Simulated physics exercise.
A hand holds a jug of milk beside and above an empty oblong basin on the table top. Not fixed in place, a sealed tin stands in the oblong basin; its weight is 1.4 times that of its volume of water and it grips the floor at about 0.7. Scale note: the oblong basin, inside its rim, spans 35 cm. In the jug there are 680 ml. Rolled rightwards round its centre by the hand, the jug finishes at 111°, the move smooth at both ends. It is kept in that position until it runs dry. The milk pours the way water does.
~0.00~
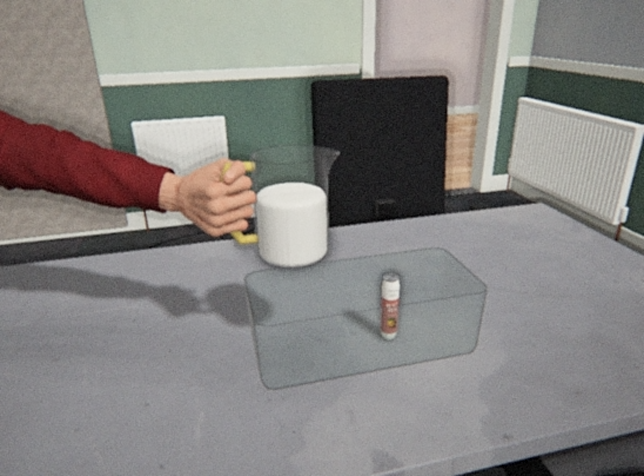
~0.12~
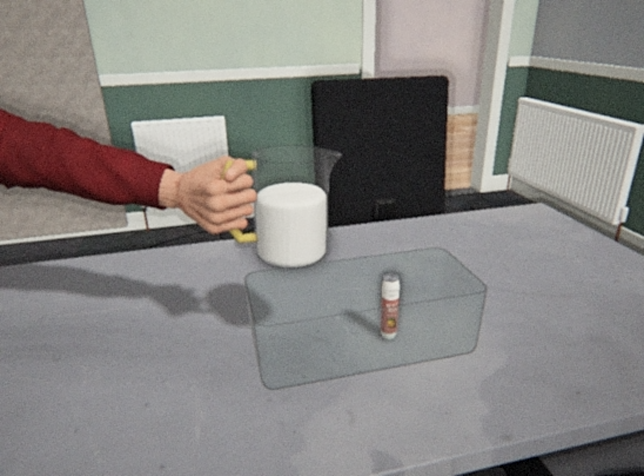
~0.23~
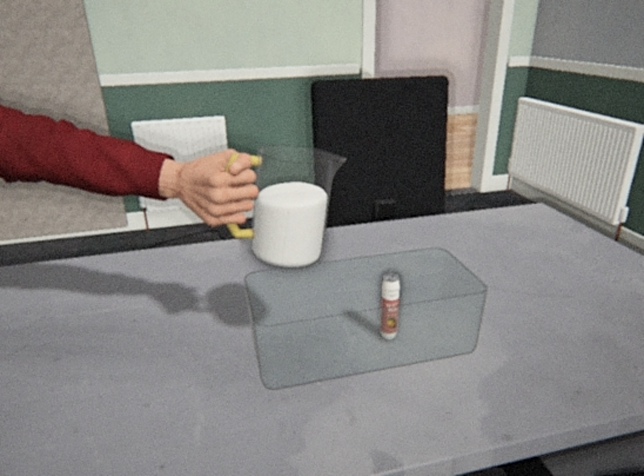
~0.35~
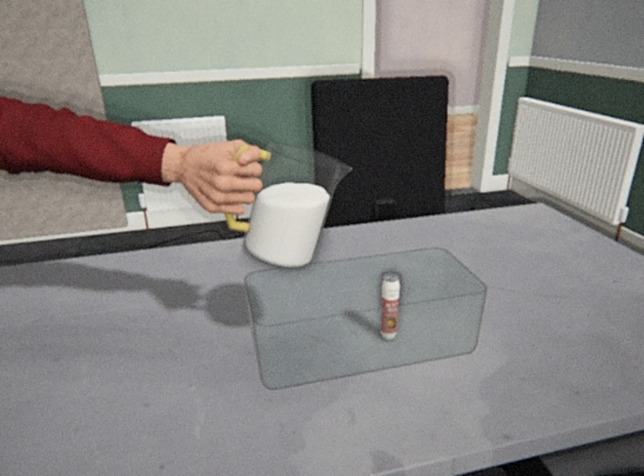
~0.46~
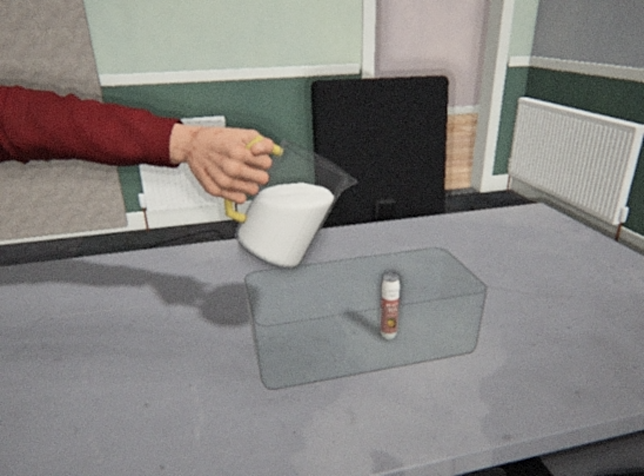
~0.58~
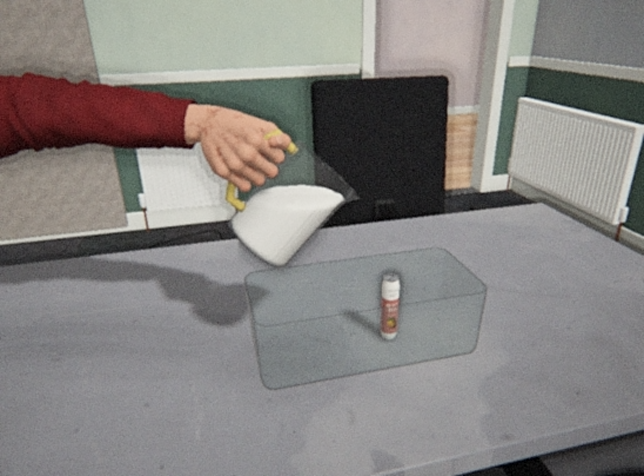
The video shows a red-sleeved hand holding a clear jug of milk by its yellow handle above a table with a transparent oblong basin and a small tin; the hand gradually tilts the jug to the right.
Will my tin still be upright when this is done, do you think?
No, it will have gone over.
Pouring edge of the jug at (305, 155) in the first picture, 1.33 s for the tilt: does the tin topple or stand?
After that, the tin stays vertical.
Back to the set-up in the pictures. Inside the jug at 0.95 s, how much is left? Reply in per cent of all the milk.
Fraction remaining: Approx. 72 per cent.
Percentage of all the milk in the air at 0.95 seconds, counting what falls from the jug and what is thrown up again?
It comes to about 18 percent.
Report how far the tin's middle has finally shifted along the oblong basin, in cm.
Around 7.0 cm.
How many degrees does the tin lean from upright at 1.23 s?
About 60°.
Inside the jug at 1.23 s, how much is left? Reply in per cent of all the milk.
Around 20 in a hundred is still there.
After 0.95 s the tilt is 91° and 72 per cent is still to pour; the tin stands where it began.
After 1.23 s the tilt is 109° and 20 per cent is still to pour; the tin lies on its side.
After 1.52 s the tilt is 111° and 1 per cent is still to pour; the tin lies on its side.
After 1.83 s the tilt is 111° and 0 per cent is still to pour; the tin lies on its side.
In the end the tin lies on its side.
